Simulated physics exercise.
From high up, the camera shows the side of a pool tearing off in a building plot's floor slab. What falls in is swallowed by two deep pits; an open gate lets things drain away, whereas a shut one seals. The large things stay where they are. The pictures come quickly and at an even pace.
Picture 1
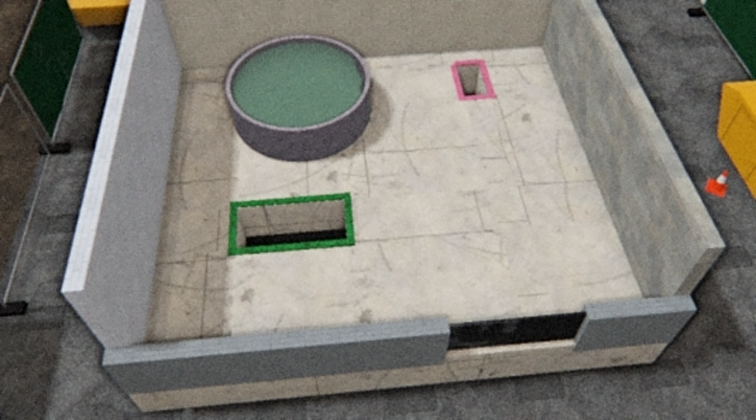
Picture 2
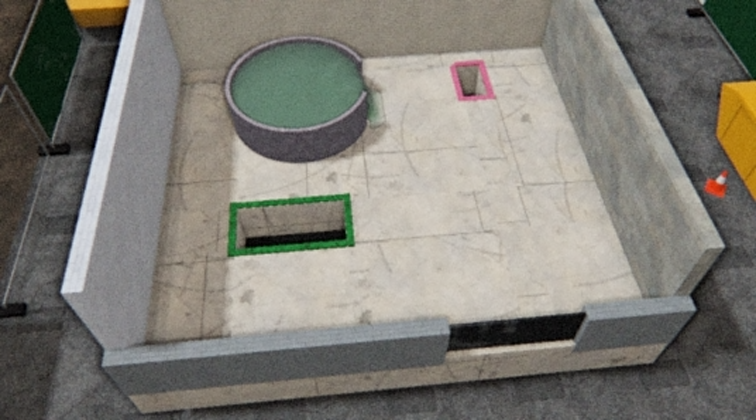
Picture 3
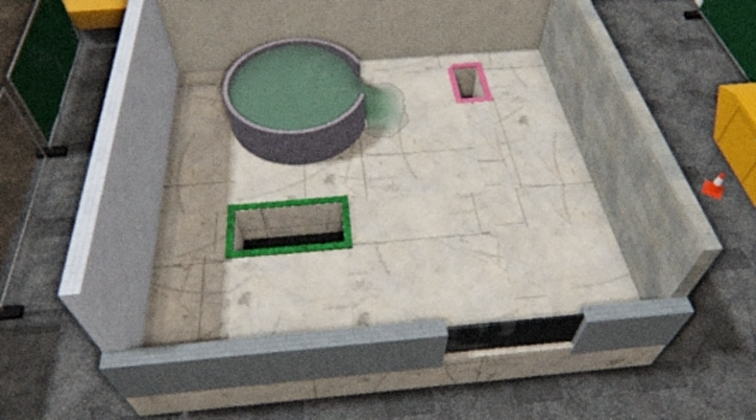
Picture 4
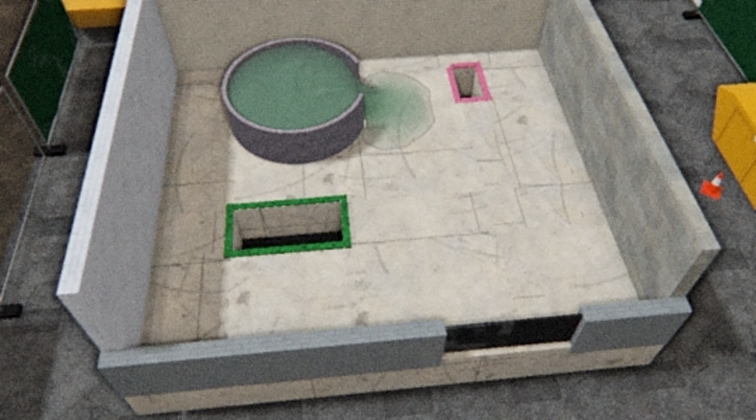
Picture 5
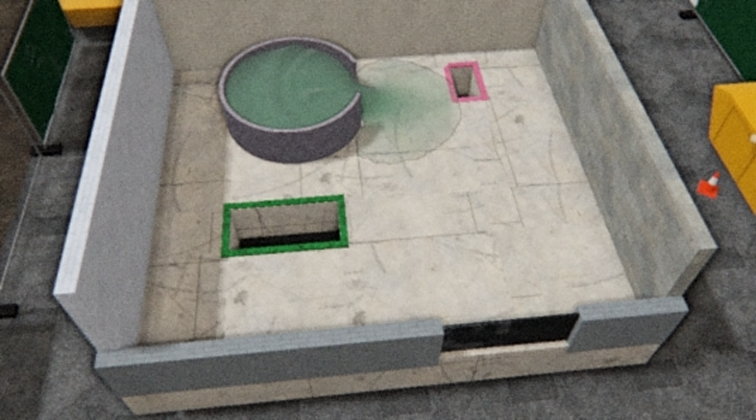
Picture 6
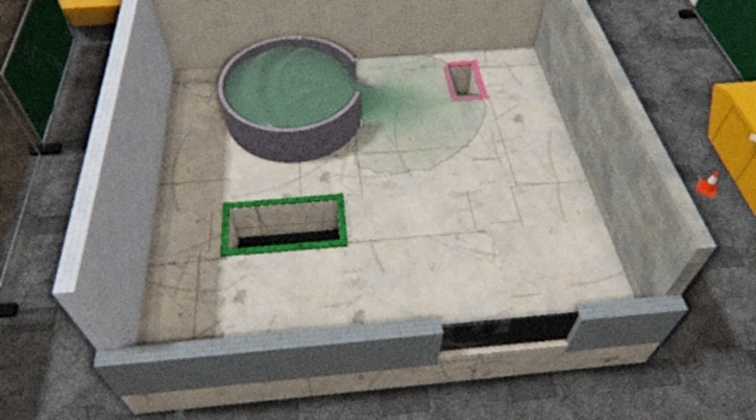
A round pool's right side breaks open and green water spreads rightward across the pale floor.
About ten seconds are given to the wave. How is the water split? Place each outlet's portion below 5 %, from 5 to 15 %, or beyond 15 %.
Gate: Beneath five per cent. Pink pit: Past fifteen per cent. Green pit: Beneath five per cent.
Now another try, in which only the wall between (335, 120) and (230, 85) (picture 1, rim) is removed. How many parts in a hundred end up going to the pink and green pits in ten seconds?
Pink 2 %, green 40 %.
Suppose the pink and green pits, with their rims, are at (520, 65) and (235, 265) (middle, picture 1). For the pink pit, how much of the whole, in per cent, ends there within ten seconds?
Pink: About 40 %.
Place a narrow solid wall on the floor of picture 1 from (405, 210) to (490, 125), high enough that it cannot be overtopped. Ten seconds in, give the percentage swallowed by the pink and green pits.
I'd give pink roughly 45 % and green roughly 2 %.
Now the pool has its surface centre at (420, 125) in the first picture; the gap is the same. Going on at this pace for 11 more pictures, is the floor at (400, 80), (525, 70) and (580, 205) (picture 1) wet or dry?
Spot one unwetted, spot two wetted, spot three wetted.
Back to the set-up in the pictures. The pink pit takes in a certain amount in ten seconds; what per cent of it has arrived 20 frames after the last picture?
Estimate: Roughly 45 %.
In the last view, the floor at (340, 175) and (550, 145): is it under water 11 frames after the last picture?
As listed: Unwetted; swamped.
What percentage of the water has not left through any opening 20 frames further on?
Close to 88 in a hundred.
A moment on, water covers 25 % of the floor; the gate 0 %, the pink pit 3 %, the green pit 0 %.
Next, water covers 35 % of the floor; the gate 0 %, the pink pit 7 %, the green pit 0 %.
Then, water covers 40 % of the floor; the gate 0 %, the pink pit 13 %, the green pit 0 %.
Later, water covers 55 % of the floor; the gate 0 %, the pink pit 22 %, the green pit 0 %.
In the end, water covers 80 % of the floor; the gate 0 %, the pink pit 29 %, the green pit 0 %.
